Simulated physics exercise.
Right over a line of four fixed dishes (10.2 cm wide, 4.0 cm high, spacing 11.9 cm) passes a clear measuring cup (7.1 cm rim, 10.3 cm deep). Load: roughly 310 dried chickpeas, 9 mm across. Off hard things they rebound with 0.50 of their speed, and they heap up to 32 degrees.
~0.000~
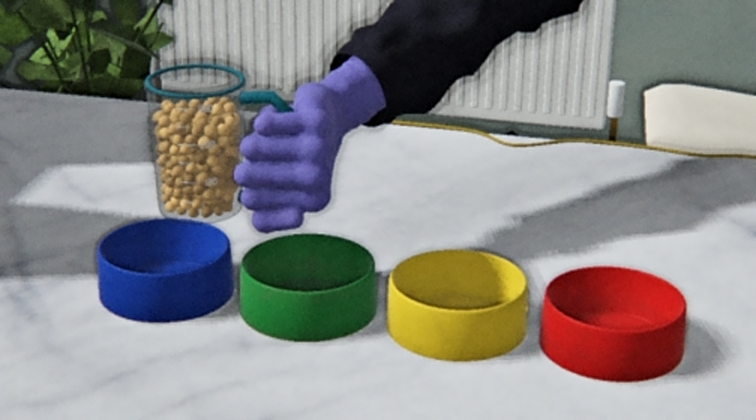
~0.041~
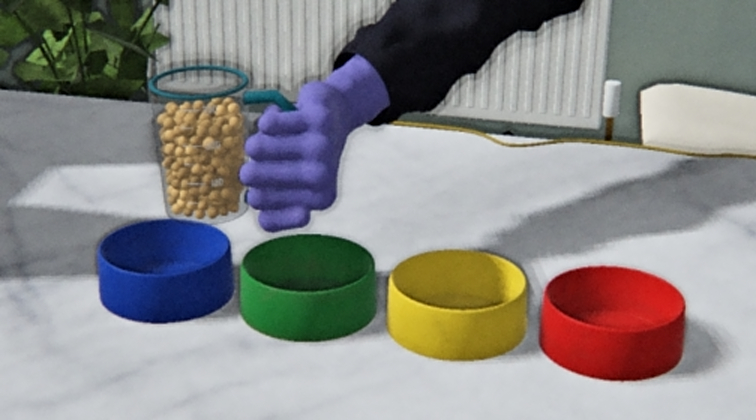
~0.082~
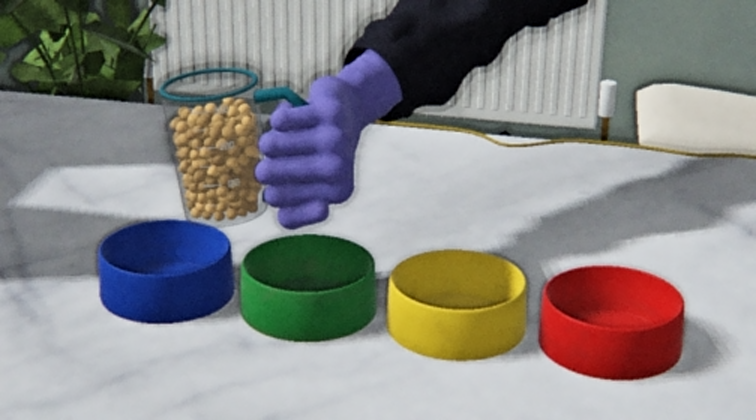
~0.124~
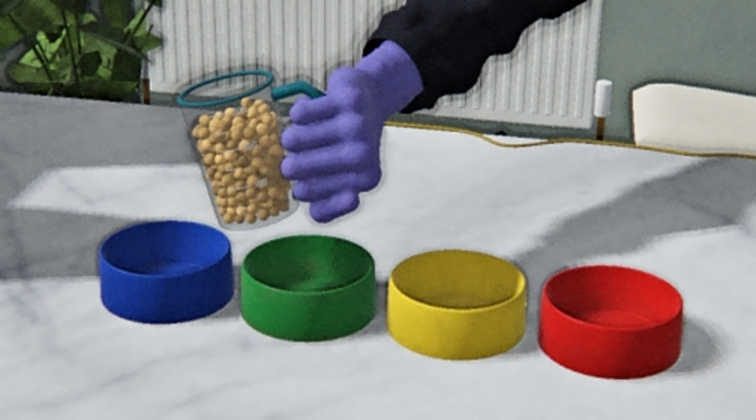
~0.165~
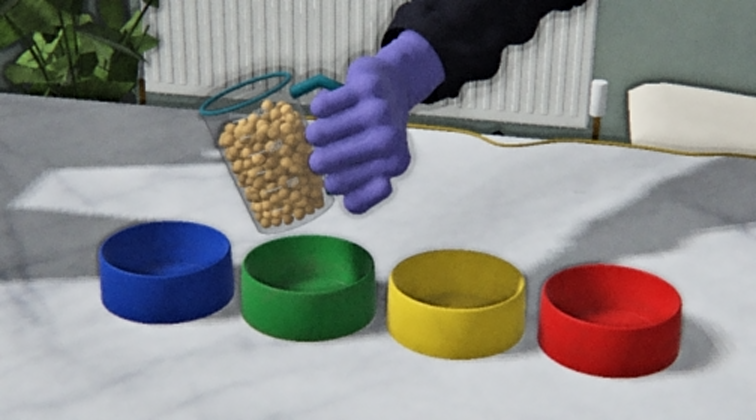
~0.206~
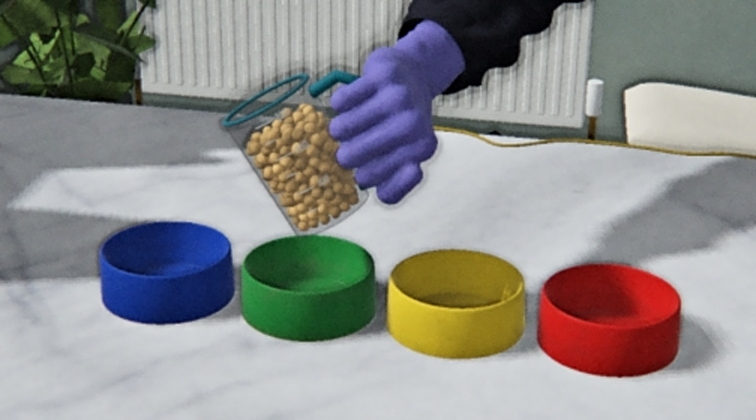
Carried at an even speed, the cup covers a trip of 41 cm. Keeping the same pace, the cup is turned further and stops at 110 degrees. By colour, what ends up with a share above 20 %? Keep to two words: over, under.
As I see it, red: Ends up with more than a fifth; blue: Ends up with a fifth or less; green: Ends up with a fifth or less; yellow: Ends up with a fifth or less; counter: Ends up with a fifth or less.
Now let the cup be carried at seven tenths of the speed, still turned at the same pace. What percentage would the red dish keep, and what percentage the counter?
Shares: Red 50, counter 10.
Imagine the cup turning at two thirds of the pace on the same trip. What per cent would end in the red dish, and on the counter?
Shares: Red dish 100, counter 0.
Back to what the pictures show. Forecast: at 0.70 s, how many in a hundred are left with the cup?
Roughly 85 in a hundred.
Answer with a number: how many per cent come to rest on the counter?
Close to 5 %, more or less.
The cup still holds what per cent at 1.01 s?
About 60 percent of the load.
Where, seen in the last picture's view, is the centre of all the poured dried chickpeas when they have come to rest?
After settling, the middle sits near (617, 318).
Then, at 0.50 s, tilt 90 degrees; cup holds 100 %.
Then, at 0.70 s, tilt 110 degrees; cup holds 85 %, red 10 %, yellow 5 %.
Then, at 1.01 s, tilt 110 degrees; cup holds 60 %, red 35 %, yellow 5 %.
In the end, at 2.5 s, red 95 %, blue 0 %, green 0 %, yellow 5 %, counter 5 %.
